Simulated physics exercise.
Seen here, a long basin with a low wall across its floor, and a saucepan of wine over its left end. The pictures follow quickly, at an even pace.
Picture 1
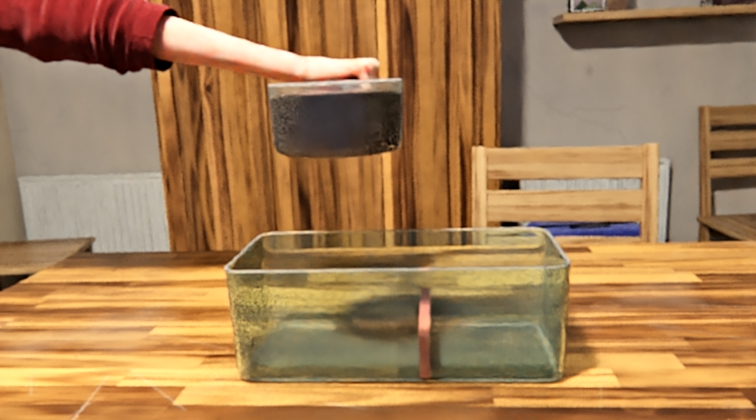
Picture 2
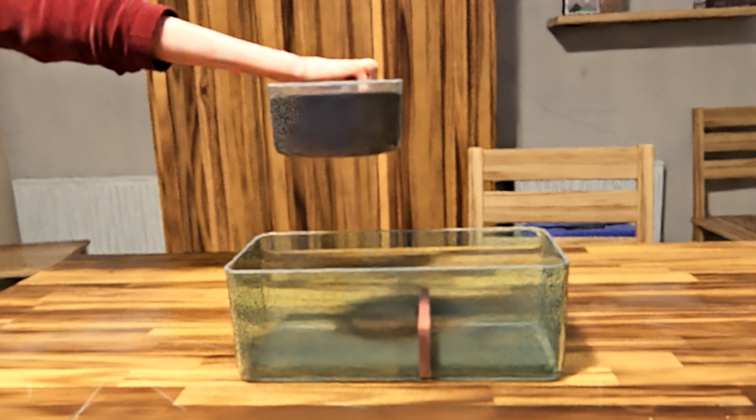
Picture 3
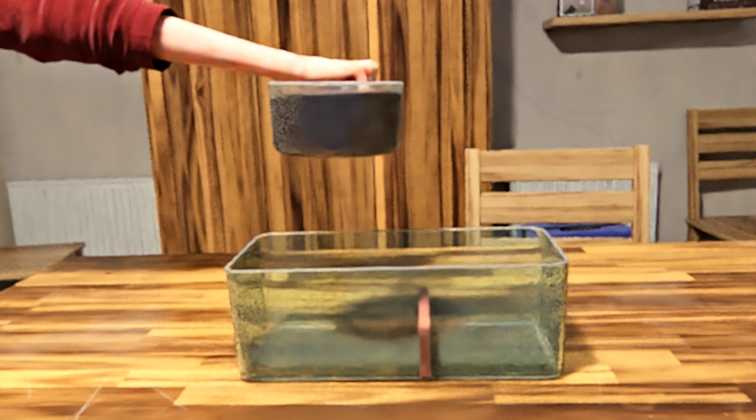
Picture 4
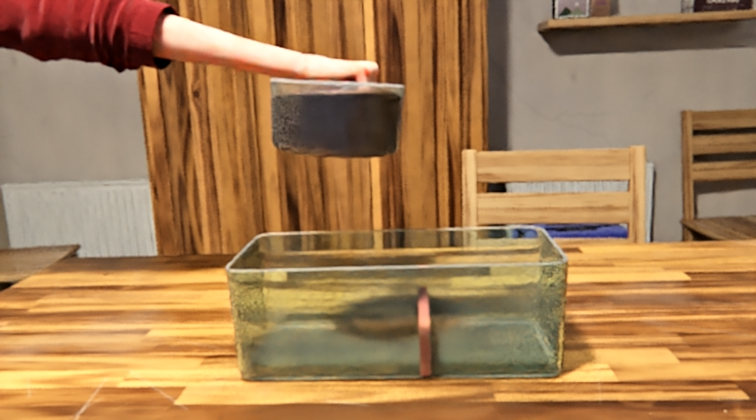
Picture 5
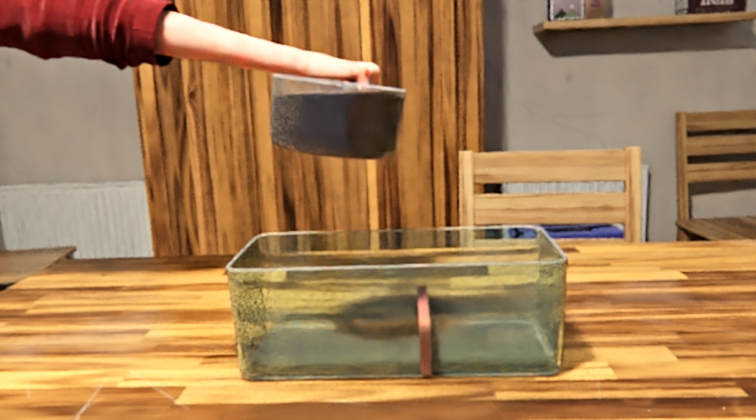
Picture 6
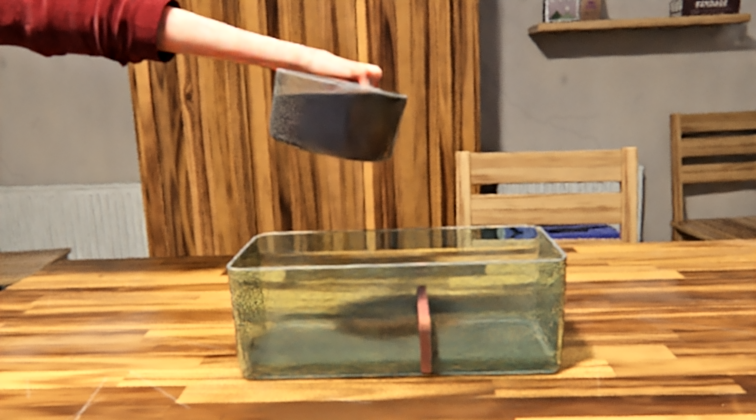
On a wooden table stood a long glass basin with a low reddish wall inside, while a hand held a pan of dark liquid above it, level at first, then gradually tilted it rightward.
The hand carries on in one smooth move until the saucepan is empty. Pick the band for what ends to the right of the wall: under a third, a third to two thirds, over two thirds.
In the end above two thirds is right of the wall.
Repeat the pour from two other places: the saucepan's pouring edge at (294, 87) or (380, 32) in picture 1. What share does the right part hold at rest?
The first gives 5 %, the second 75 %.
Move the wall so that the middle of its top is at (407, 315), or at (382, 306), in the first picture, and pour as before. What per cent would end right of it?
The first gives 90 %, the second 95 %.
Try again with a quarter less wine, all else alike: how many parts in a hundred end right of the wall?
Near 75 %.
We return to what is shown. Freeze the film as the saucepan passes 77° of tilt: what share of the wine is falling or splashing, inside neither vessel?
About 40 per cent.
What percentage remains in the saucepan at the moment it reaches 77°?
Some 40 per cent.
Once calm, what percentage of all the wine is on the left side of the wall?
It comes to 20 per cent or so.
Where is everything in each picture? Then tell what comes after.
The first picture shows tilt 0°; pouring edge (402, 82); surface from (275, 96) to (400, 91); the long basin's rim runs from (244, 252) to (557, 247); the wall's top is at (425, 310).
The second picture shows tilt 1°; pouring edge (401, 83); surface from (275, 96) to (400, 92).
The third picture shows tilt 2°; pouring edge (402, 85); surface from (275, 96) to (400, 92).
The fourth picture shows tilt 5°; pouring edge (403, 88); surface from (276, 95) to (401, 93).
The fifth picture shows tilt 9°; pouring edge (404, 93); surface from (277, 95) to (402, 93).
The sixth picture shows tilt 14°; pouring edge (406, 99); surface from (278, 97) to (405, 94).
A moment on, the tilt is 77° and 40 per cent is still to pour, 0 is left of the wall and 22 right of it.
Next, the tilt is 115° and 3 per cent is still to pour, 10 is left of the wall and 80 right of it.
Then the tilt is 122° and 0 per cent is still to pour, 19 is left of the wall and 80 right of it.
Later the tilt is 122° and 0 per cent is still to pour, 19 is left of the wall and 81 right of it.
At rest 19 per cent lies left of the wall, 81 right of it and 1 outside.
